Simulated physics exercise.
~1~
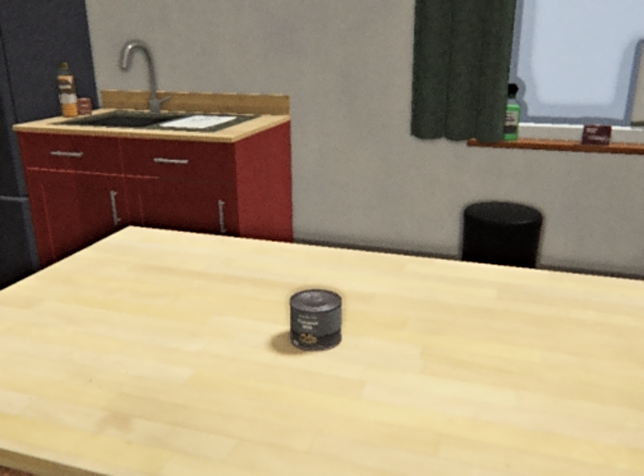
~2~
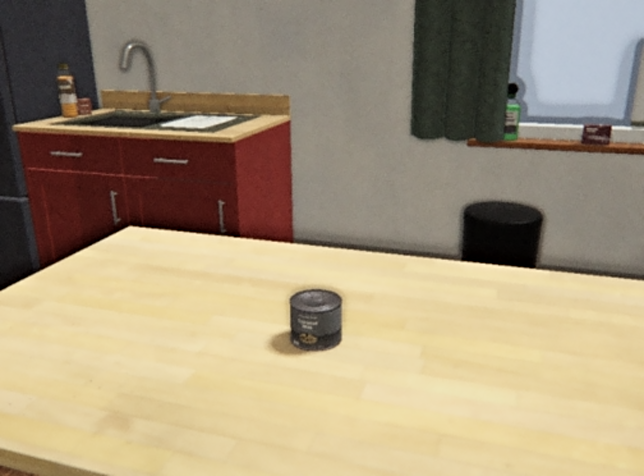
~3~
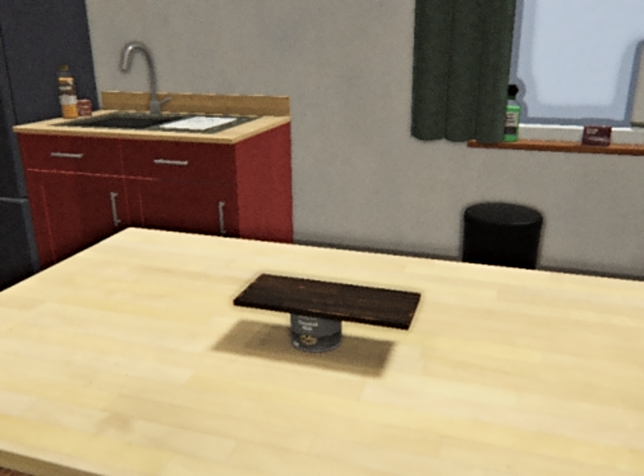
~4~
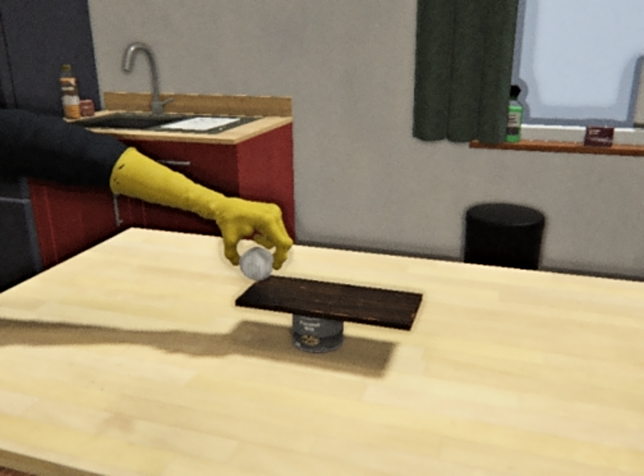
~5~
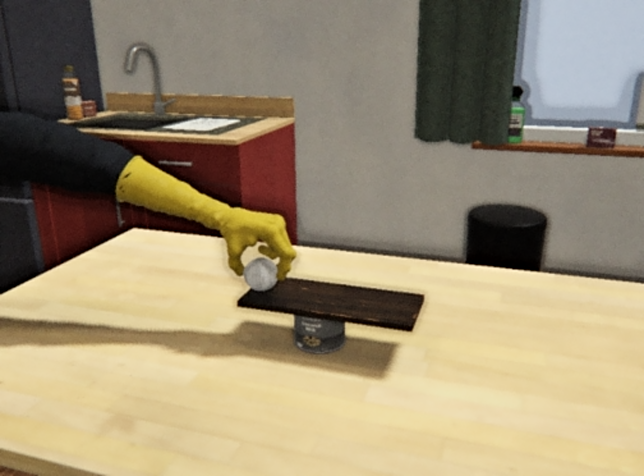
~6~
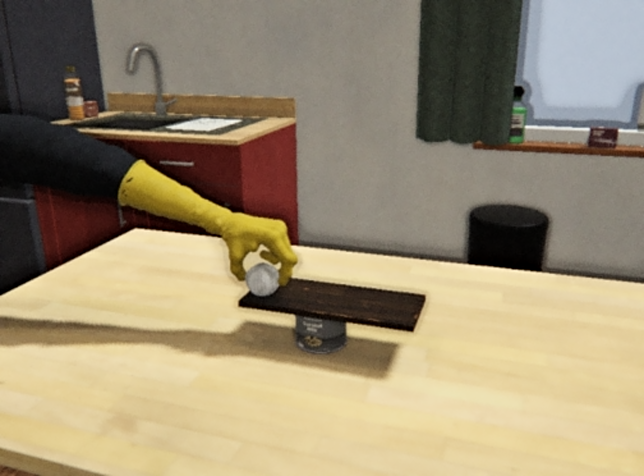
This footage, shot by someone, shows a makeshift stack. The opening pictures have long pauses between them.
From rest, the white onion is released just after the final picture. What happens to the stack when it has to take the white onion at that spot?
My guess is the stack will stay standing.
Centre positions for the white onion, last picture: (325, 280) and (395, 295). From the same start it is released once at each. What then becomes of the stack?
Case A: It survives; case B: It caves in.
Then, 0.30 s on from there, no change.
Then, 0.70 s on from there, white onion resting near (263, 280).
In the end, all 3 unmoved. At the end, from the last picture's camera, white onion near (263, 280). The stack stays up.
